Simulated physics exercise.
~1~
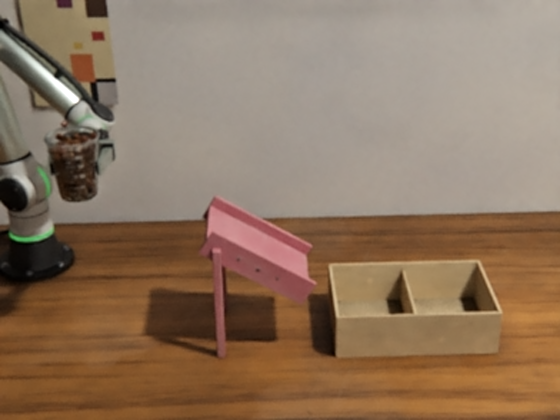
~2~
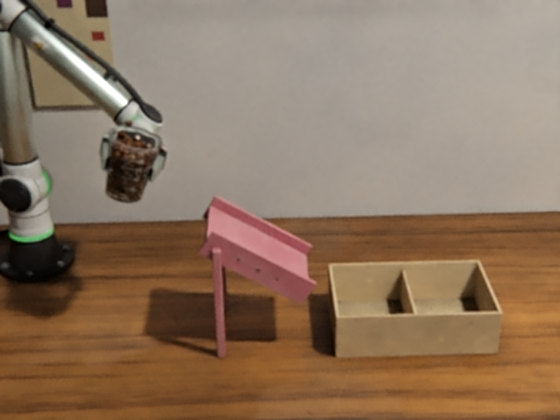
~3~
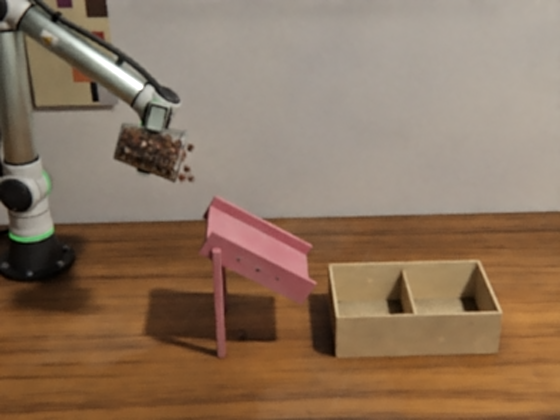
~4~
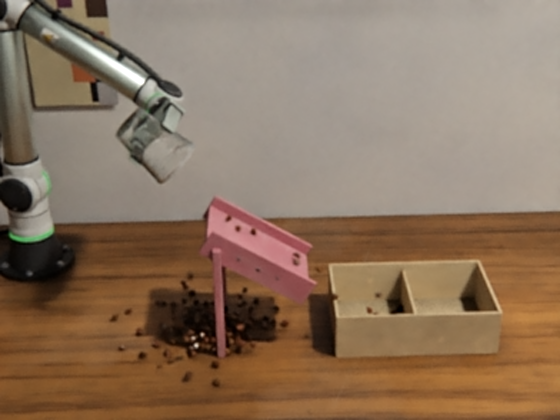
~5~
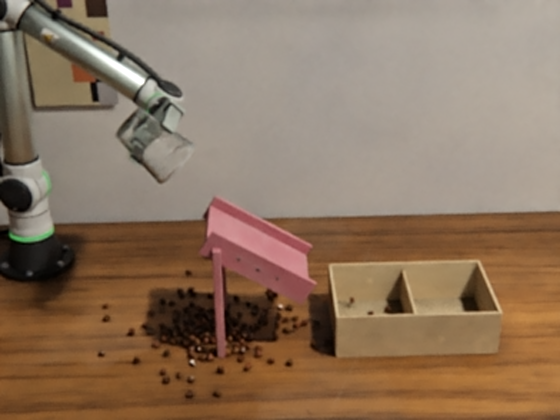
Robot arm moving right and tipping a clear tumbler of brown pellets over a pink chute, most scattering across the wooden table.
